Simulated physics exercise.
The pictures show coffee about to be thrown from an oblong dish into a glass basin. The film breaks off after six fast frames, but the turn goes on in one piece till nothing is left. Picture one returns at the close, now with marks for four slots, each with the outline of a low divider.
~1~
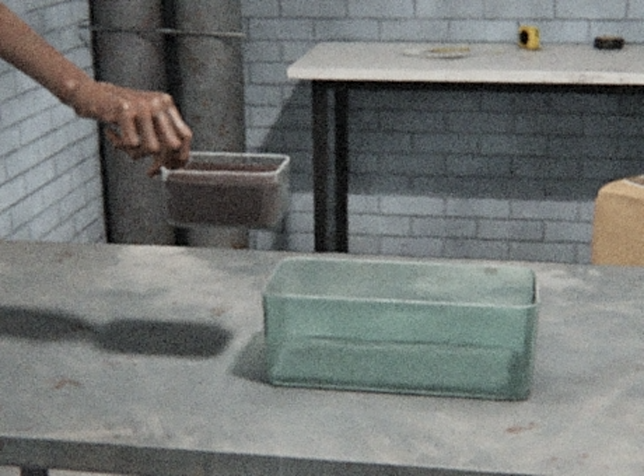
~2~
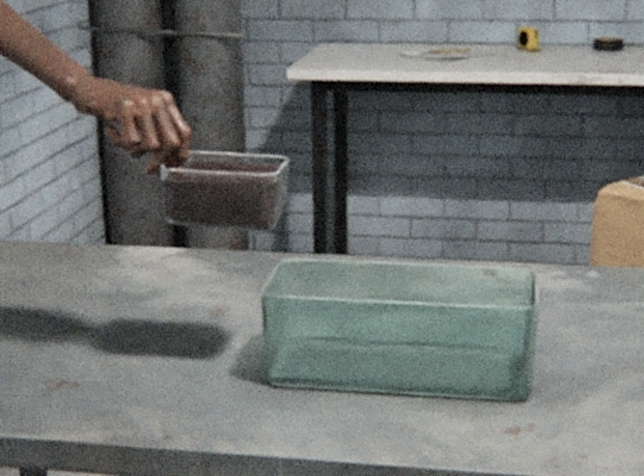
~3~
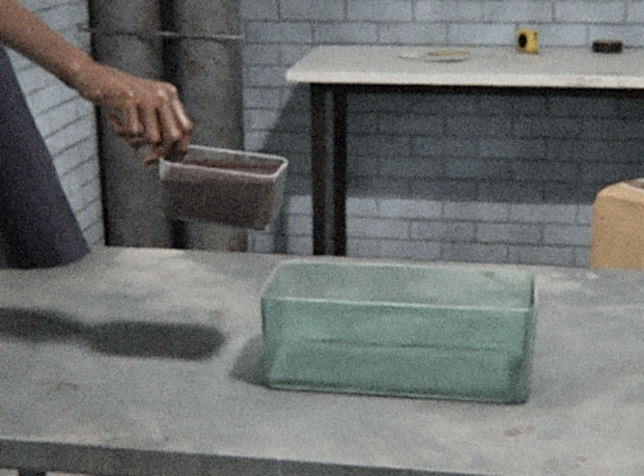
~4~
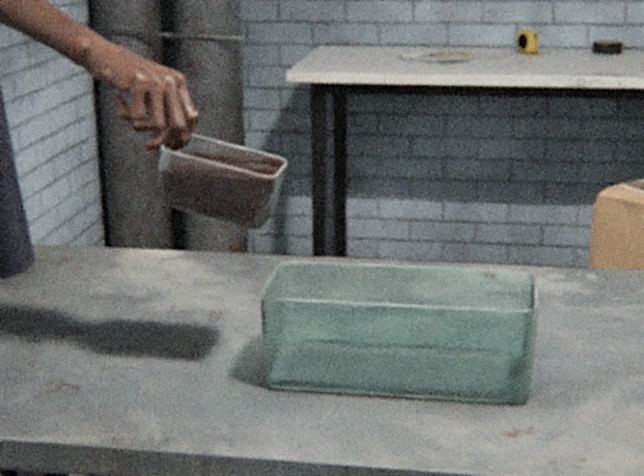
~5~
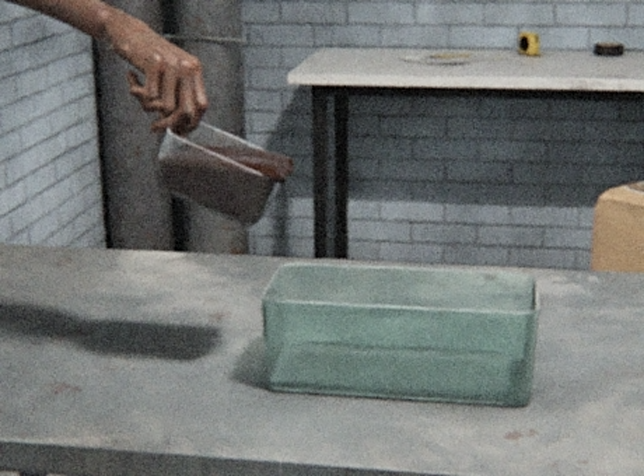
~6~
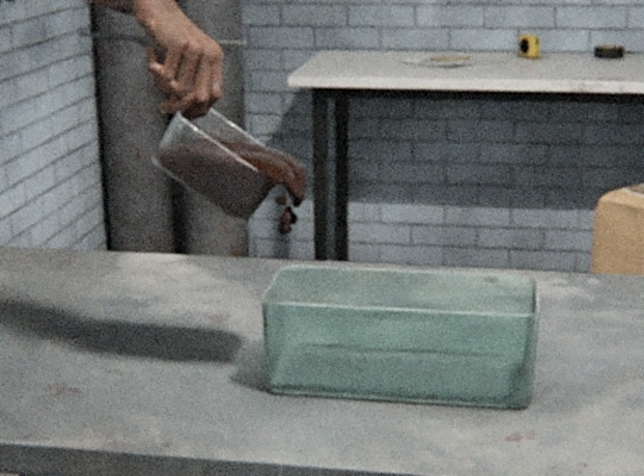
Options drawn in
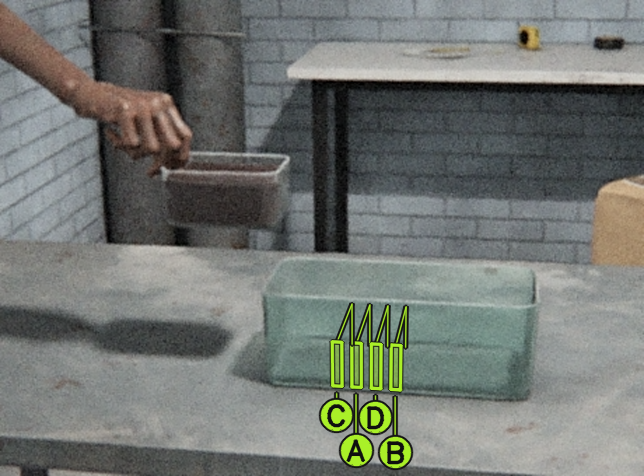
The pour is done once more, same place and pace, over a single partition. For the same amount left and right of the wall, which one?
Use position D.
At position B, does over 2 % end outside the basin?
Yes.
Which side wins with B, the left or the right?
More ends on the left.
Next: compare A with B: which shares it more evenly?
The answer is A.
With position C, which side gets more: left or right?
The right side.
In lime, A at (356, 394); B at (395, 396); C at (336, 393); D at (375, 395).
For position A, about 25 % ends left of the wall and 70 % right of it; 6 % is lost outside.
For position B, about 82 % ends left of the wall and 13 % right of it; 5 % is lost outside.
For position C, about 8 % ends left of the wall and 88 % right of it; 5 % is lost outside.
For position D, about 45 % ends left of the wall and 50 % right of it; 5 % is lost outside.
